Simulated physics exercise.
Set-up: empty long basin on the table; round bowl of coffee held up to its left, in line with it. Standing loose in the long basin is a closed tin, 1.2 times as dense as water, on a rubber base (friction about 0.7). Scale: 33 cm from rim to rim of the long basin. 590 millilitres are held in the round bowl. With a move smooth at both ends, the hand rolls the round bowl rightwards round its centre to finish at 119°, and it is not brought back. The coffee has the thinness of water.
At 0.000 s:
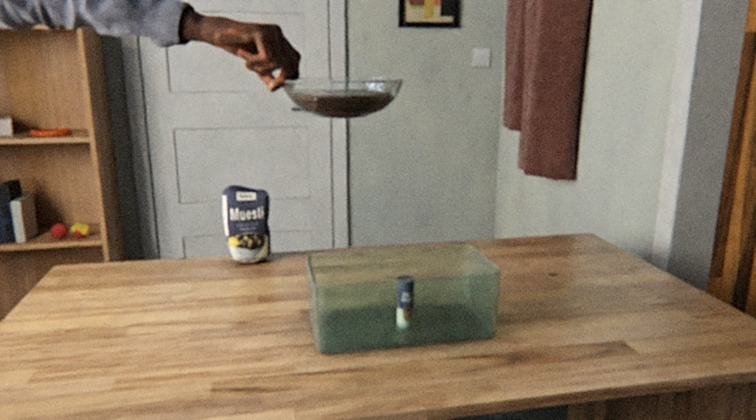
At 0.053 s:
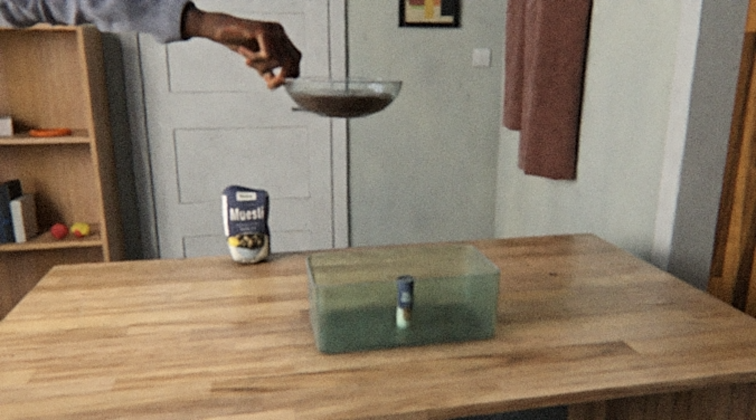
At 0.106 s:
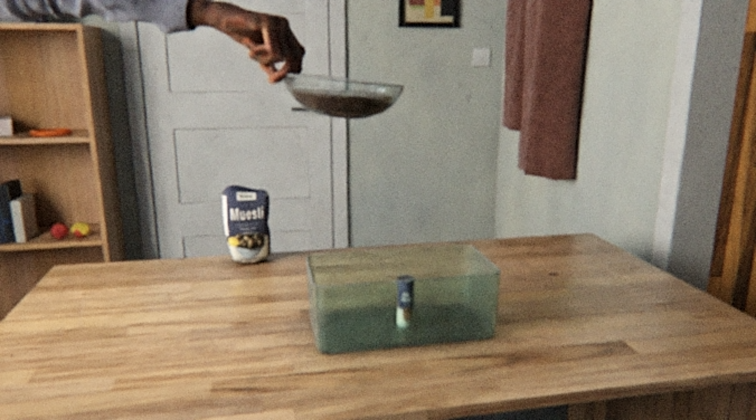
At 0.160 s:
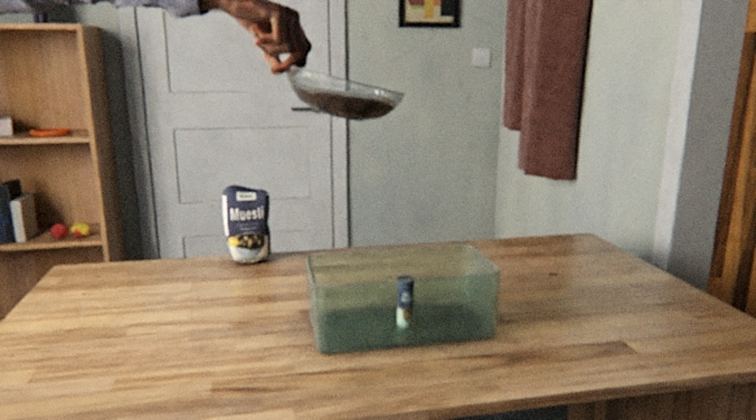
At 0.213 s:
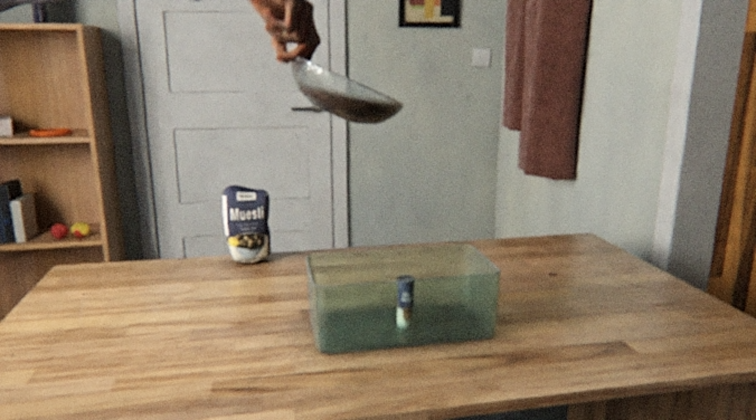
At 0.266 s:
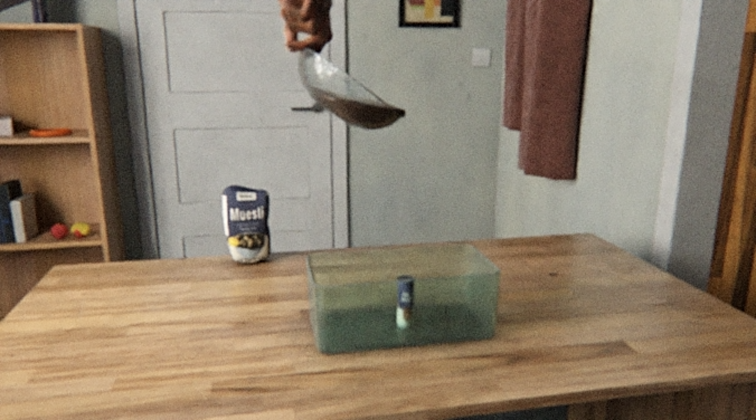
Hand tilting a round glass bowl of dark liquid steadily rightwards above a long clear basin with a small tin standing inside.
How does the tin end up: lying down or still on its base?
I expect it will tip over.
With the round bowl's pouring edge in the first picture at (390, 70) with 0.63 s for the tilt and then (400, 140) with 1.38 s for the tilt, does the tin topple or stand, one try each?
First it tips over; then it stays on its base.
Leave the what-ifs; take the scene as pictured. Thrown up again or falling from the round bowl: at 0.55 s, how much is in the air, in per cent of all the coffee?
Some 66 % is the figure.
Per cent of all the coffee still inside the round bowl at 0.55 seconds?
Near 0 in a hundred.
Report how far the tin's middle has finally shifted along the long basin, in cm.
Looks like roughly 7.5 cm in total.
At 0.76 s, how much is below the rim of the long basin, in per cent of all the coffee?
Reading: Approx. 74 %.
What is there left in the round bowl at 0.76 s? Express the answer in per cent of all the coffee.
About 0 % is still there.
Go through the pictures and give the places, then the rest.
In the first picture, tilt 0°; pouring edge (400, 80); surface from (290, 95) to (393, 93); the long basin's rim runs from (310, 271) to (486, 259); the tin's top is at (406, 280).
In the second picture, tilt 2°; pouring edge (401, 82); surface from (290, 93) to (393, 94).
In the third picture, tilt 6°; pouring edge (401, 87); surface from (290, 90) to (393, 96).
In the fourth picture, tilt 14°; pouring edge (402, 95); surface from (294, 88) to (392, 100).
In the fifth picture, tilt 24°; pouring edge (401, 106); surface from (299, 86) to (390, 103).
In the sixth picture, tilt 36°; pouring edge (398, 118); surface from (307, 88) to (386, 105); 5 per cent is over the edge.
Then, 0.55 s in, the tilt is 104° and 0 per cent is still to pour; the tin stands where it began.
Then, 0.76 s in, the tilt is 119° and 0 per cent is still to pour; the tin leans 14°.
Then, 0.98 s in, the tilt is 119° and 0 per cent is still to pour; the tin lies on its side.
Then, 1.22 s in, the tilt is 119° and 0 per cent is still to pour; the tin lies on its side.
Finally, the tin lies on its side.
